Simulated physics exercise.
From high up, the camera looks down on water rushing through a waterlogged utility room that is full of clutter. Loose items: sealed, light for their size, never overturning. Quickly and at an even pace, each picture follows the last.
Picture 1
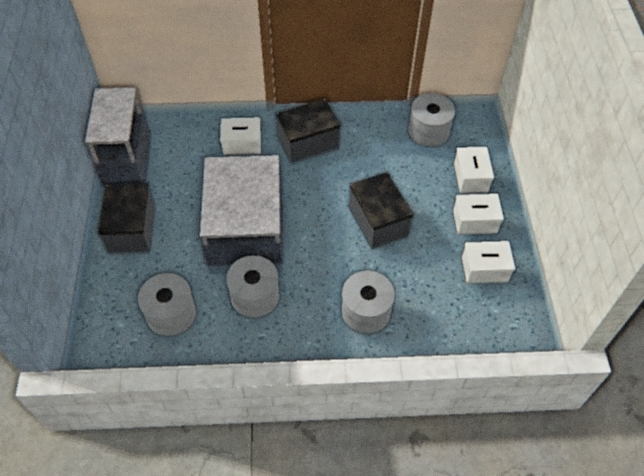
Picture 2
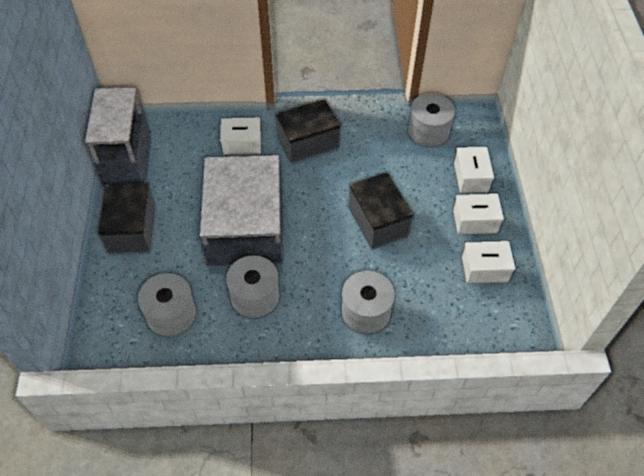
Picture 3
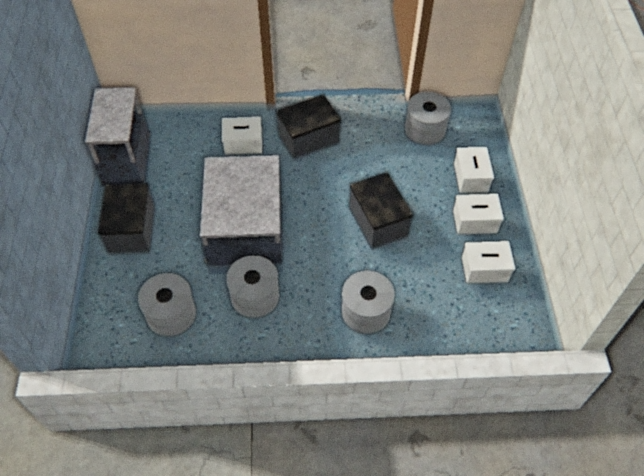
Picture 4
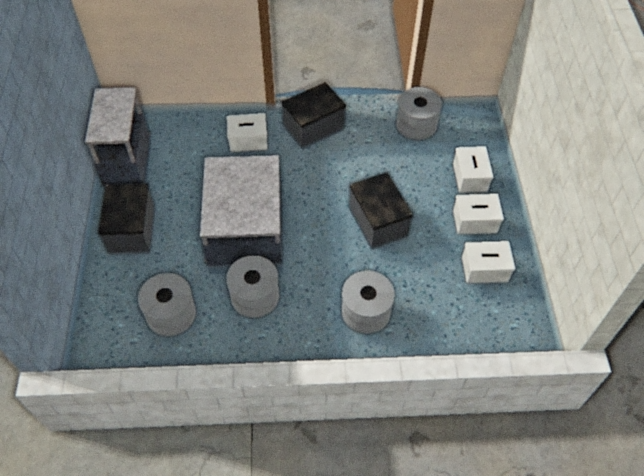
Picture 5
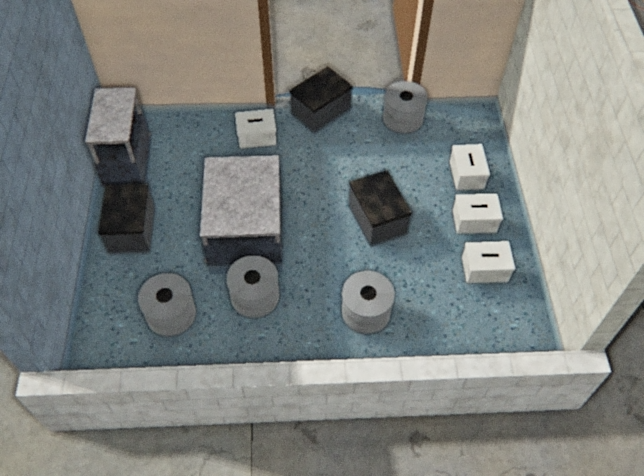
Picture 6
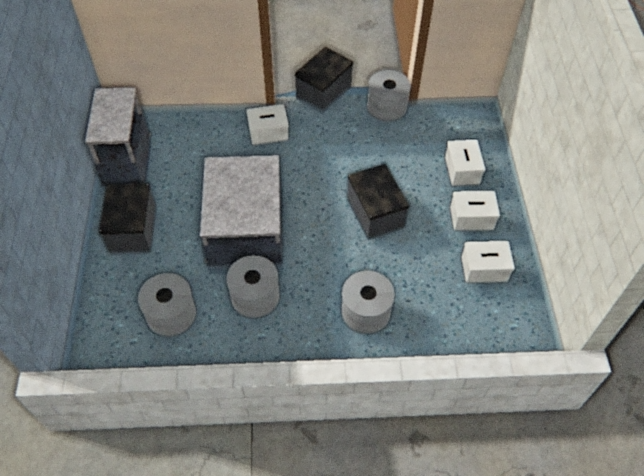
Brown door vanishing from a flooded room's back wall, then a dark chest and gray tub drifting toward the open doorway.
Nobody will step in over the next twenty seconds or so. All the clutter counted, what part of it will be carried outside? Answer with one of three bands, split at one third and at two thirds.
Two thirds or more.
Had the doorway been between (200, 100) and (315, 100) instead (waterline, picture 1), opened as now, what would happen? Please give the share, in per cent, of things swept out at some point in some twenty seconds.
Close to 60 percent.
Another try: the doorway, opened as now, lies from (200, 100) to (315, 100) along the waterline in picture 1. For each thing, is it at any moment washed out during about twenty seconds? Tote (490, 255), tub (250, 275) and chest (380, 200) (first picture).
Retained; retained; lost.
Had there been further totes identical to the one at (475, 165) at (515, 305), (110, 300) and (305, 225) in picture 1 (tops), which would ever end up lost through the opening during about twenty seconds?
In that order: No, still in, washed out.
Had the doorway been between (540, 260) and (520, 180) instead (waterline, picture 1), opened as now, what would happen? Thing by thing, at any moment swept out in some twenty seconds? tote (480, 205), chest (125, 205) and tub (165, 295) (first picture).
Taking them one after another, flushed away, then held back, then held back.
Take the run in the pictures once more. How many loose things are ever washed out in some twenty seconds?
The total is 9.
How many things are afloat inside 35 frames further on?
Counting them up gives 3.
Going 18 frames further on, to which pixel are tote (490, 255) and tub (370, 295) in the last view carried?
Roughly (464, 178) for one and (390, 220) for the other.
A moment on, 3 of 11 are out; 8 afloat.
Next, 5 of 11 are out; 6 afloat.
Later, 8 of 11 are out; 3 afloat.
In the end, 9 of 11 are out; 1 afloat.
